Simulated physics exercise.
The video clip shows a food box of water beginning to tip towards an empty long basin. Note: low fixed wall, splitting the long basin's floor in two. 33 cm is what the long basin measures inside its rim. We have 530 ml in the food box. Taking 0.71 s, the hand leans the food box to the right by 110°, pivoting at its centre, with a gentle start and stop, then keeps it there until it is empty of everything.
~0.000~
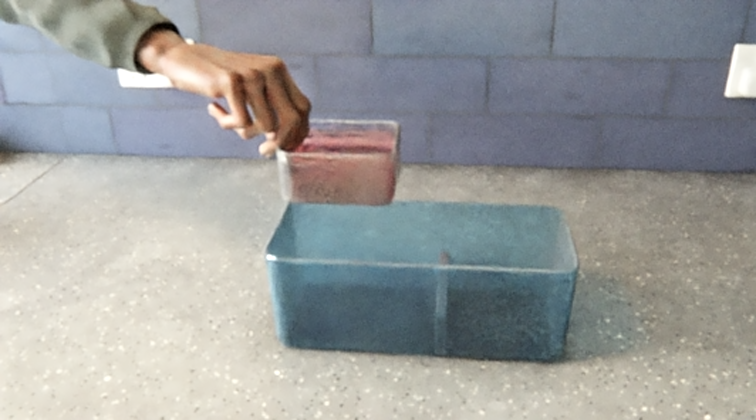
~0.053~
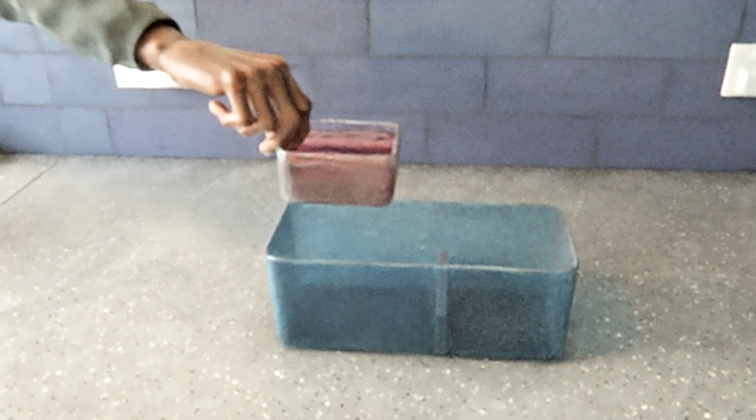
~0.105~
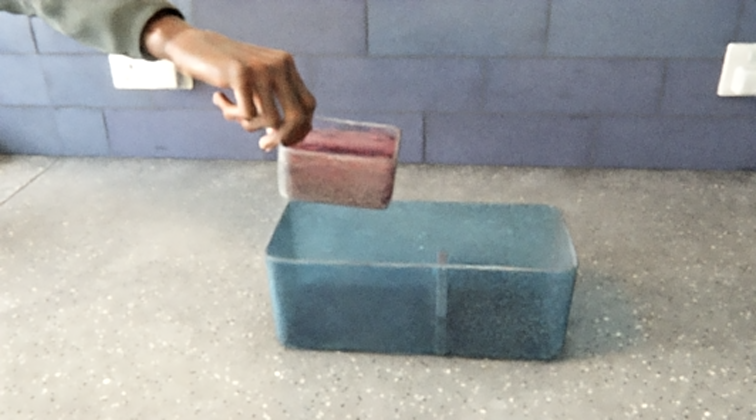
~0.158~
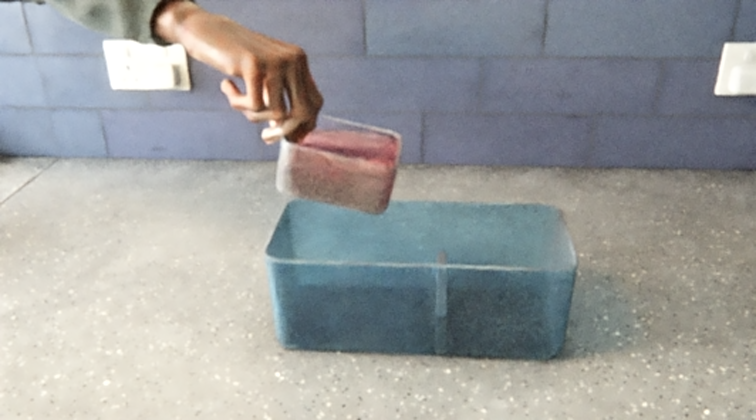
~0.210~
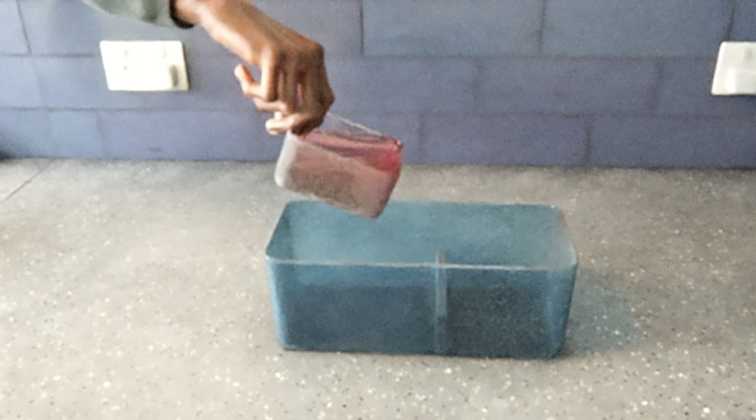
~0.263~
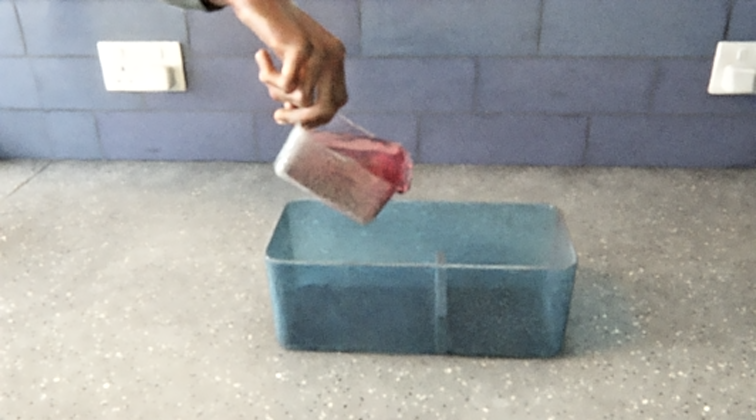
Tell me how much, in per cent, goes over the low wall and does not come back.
I would say about 44 per cent.
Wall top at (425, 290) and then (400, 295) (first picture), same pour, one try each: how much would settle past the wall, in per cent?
70 per cent first, 80 per cent second.
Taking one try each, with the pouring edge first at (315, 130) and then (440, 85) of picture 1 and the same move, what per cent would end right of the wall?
I'd say 0 percent on the first go, 80 percent on the next.
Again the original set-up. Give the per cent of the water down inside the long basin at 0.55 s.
Fraction in basin: Approx. 70%.
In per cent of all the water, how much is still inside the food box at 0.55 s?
About 14 per cent.
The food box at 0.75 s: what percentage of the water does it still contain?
Share remaining: Approx. 2 %.
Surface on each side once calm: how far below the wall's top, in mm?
Measured: Left around 40 mm, right around 38 mm.
Then, 0.55 s in, the tilt is 96° and 14 per cent is still to pour, 32 is left of the wall and 38 right of it.
Then, 0.75 s in, the tilt is 110° and 2 per cent is still to pour, 53 is left of the wall and 44 right of it.
Then, 0.97 s in, the tilt is 110° and 0 per cent is still to pour, 55 is left of the wall and 44 right of it.
Then, 1.21 s in, the tilt is 110° and 0 per cent is still to pour, 55 is left of the wall and 44 right of it.
Finally, 55 per cent lies left of the wall, 44 right of it and 1 outside.
